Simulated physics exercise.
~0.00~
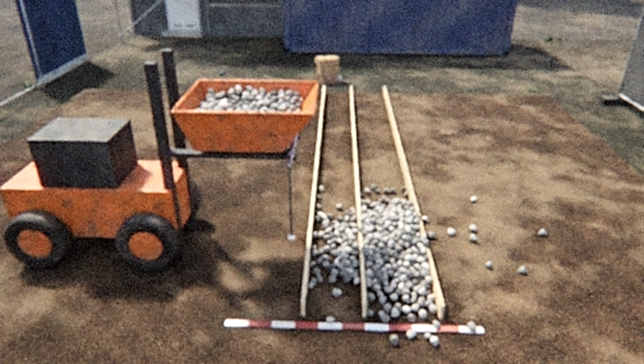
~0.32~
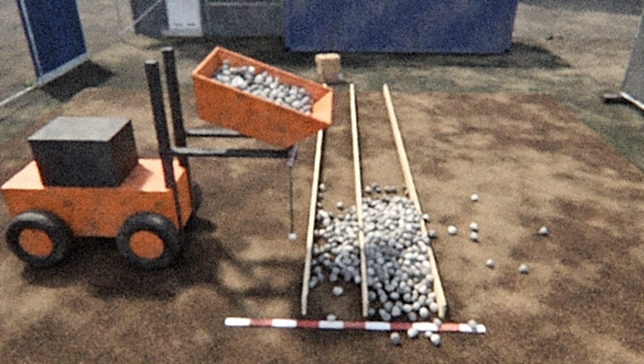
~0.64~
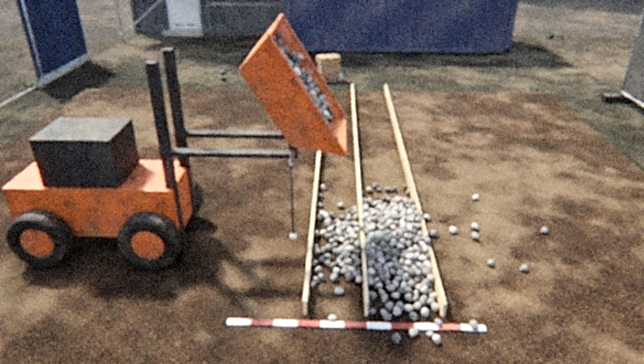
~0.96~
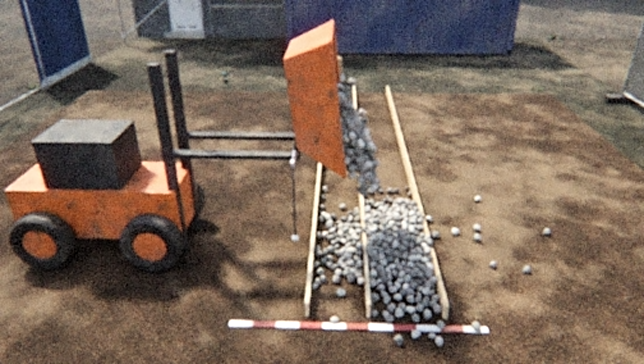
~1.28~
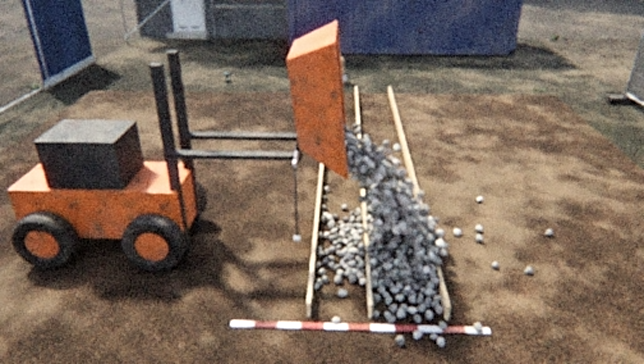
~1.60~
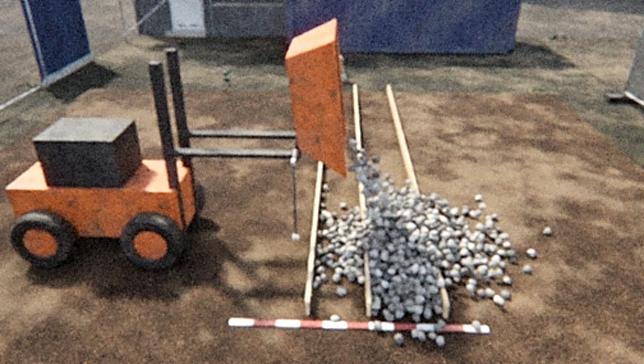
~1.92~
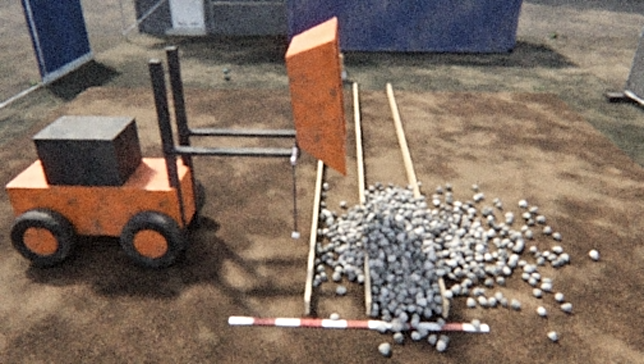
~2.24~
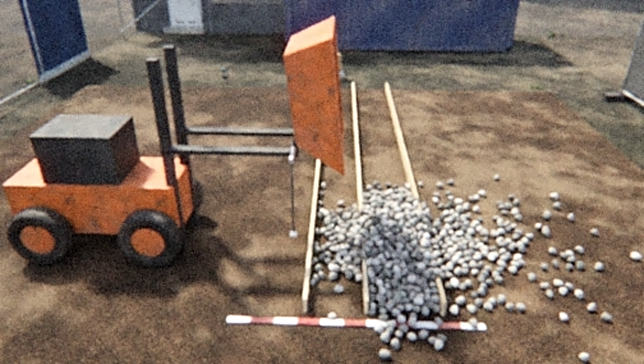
An orange loader tips its skip, pouring pale stones over the planked bays and beyond.
